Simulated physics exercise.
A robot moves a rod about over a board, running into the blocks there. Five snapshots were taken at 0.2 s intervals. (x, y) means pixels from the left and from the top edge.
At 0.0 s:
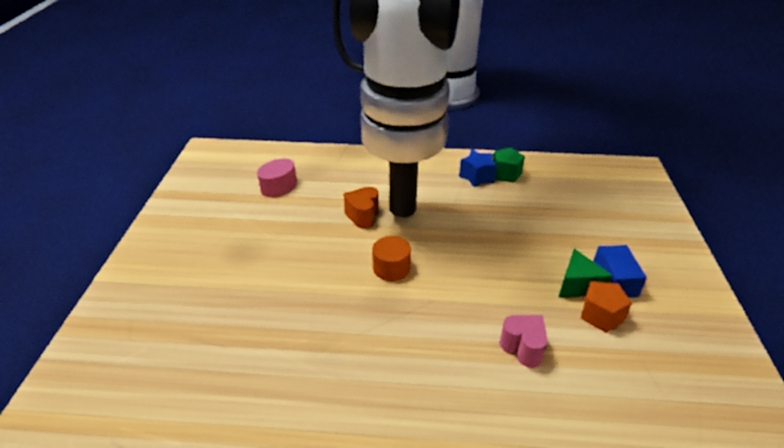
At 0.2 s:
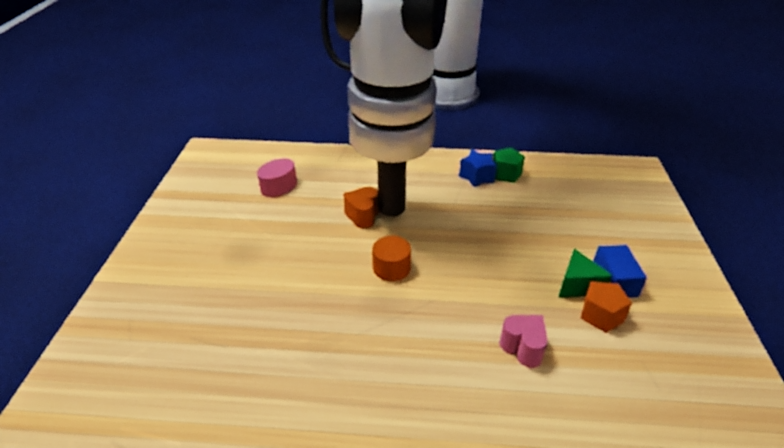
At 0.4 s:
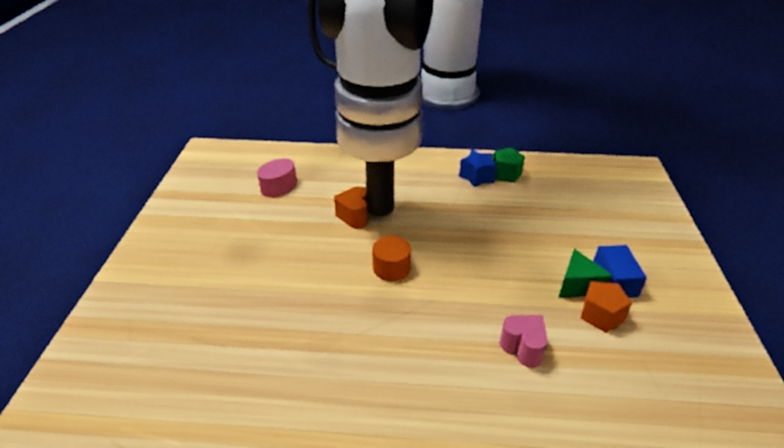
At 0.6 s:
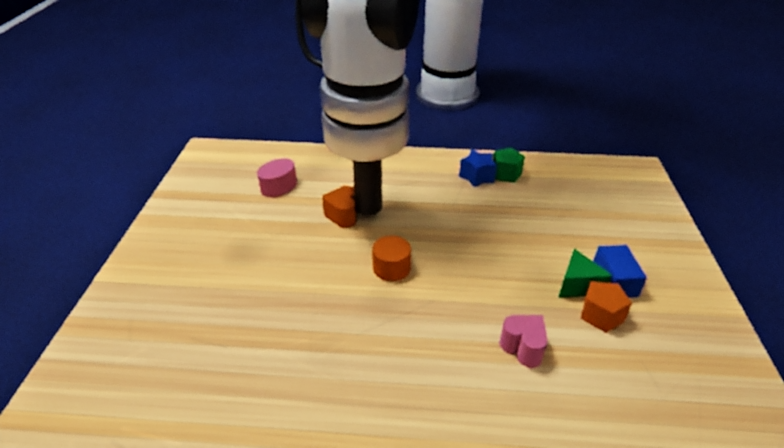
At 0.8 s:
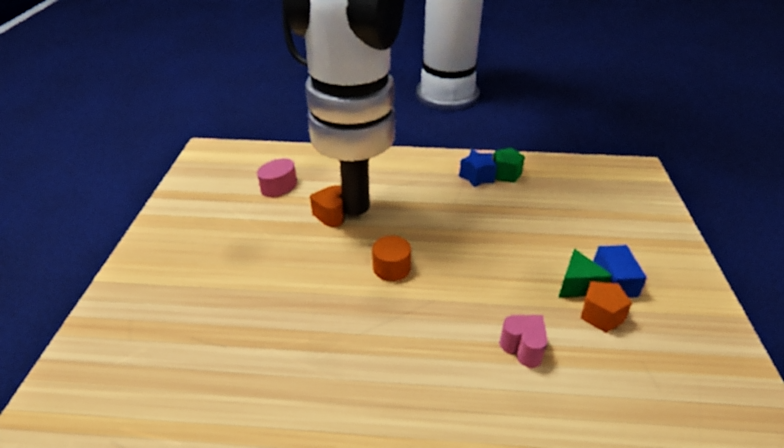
A robot arm slid its black rod left across a wooden board, met the orange heart block and pushed it a short way left, while the other colored blocks stayed still.
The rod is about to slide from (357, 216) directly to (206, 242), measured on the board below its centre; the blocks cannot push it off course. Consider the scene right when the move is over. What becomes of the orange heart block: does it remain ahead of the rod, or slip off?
When the path is over, you would find the orange heart block off to the side or behind the rod.
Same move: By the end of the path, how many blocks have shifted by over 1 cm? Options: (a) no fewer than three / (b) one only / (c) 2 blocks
My pick is b.
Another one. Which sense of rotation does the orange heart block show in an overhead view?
Looking down: Clockwise.
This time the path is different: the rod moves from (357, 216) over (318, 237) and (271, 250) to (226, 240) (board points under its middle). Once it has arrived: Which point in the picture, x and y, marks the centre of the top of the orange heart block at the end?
Top centre: (309, 200).
On the path given first. One third of the way, rod (307, 215); orange heart block (281, 201).
Two thirds of the way, rod (256, 224); orange heart block (242, 200), turned 50° clockwise.
At the end, rod (203, 233); pink oval still; orange heart block (235, 200), turned 80° clockwise.
